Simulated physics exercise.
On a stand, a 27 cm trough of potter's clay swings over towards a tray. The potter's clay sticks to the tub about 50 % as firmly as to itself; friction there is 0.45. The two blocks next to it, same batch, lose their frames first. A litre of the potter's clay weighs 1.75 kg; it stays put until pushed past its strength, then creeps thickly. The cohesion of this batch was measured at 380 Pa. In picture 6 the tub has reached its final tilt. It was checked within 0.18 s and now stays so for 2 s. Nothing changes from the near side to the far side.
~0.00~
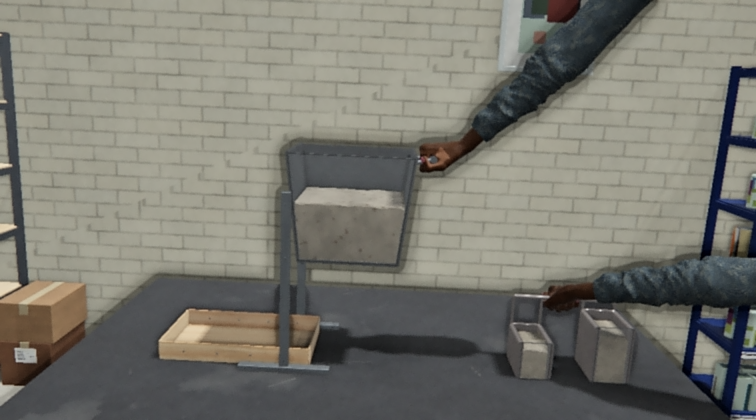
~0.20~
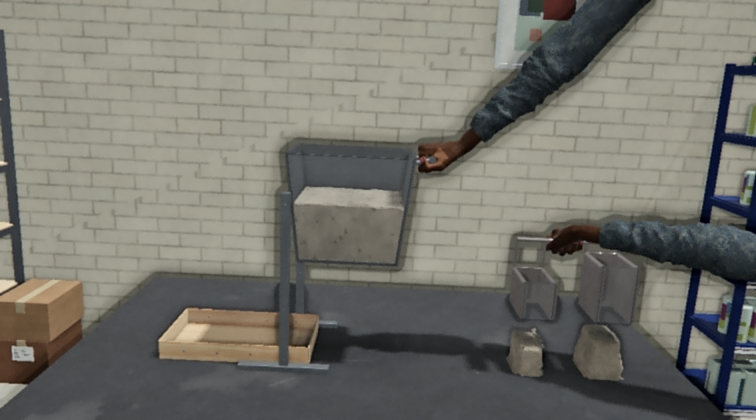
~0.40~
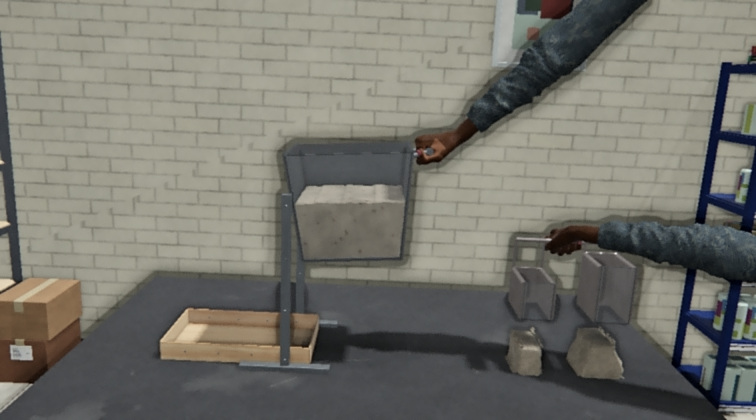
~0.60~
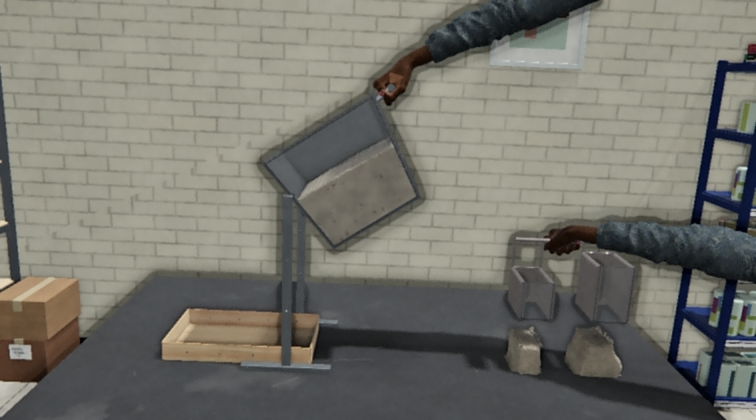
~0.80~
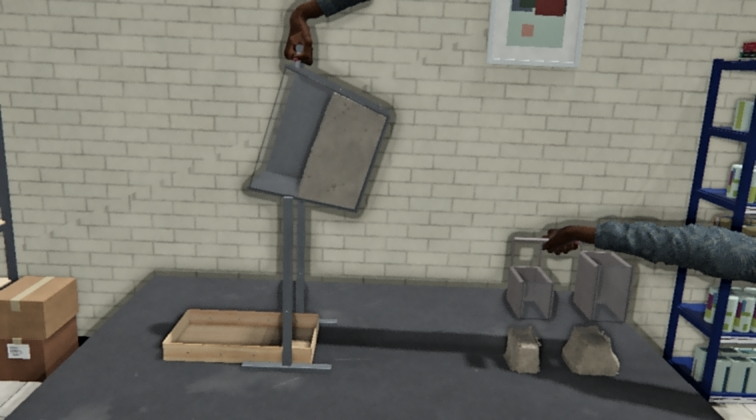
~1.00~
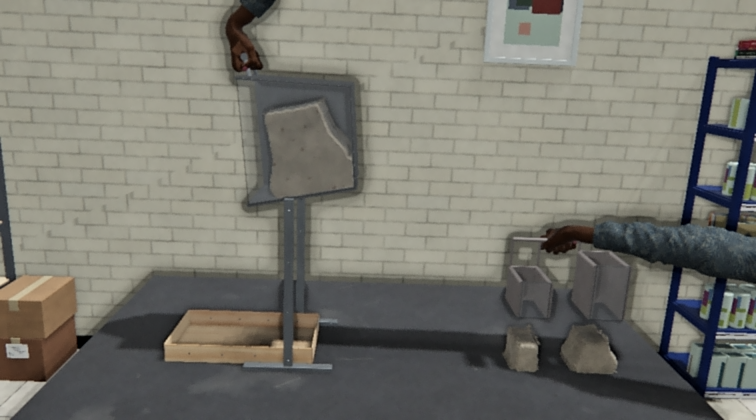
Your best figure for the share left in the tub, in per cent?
About 48 %.
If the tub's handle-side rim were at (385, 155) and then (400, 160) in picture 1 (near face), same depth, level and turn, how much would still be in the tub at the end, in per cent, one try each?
In that order: 70 %, 50 %.
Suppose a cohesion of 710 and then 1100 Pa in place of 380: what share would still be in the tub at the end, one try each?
In turn about 55 %, 45 %.
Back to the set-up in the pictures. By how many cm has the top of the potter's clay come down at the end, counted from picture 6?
About 14 cm.
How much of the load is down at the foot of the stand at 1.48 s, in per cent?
Near 45 %.
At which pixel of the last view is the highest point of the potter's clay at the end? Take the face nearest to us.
Near (326, 160).
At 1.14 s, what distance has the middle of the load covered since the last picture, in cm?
About 9 cm.
After 1.14 s, the tub is at 95 degrees and holds 79 %.
After 1.31 s, the tub is at 95 degrees and holds 51 %.
After 1.48 s, the tub is at 95 degrees and holds 48 %.
After 1.65 s, the tub is at 95 degrees and holds 48 %.
After 3.00 s, the tub is at 95 degrees and holds 48 %.
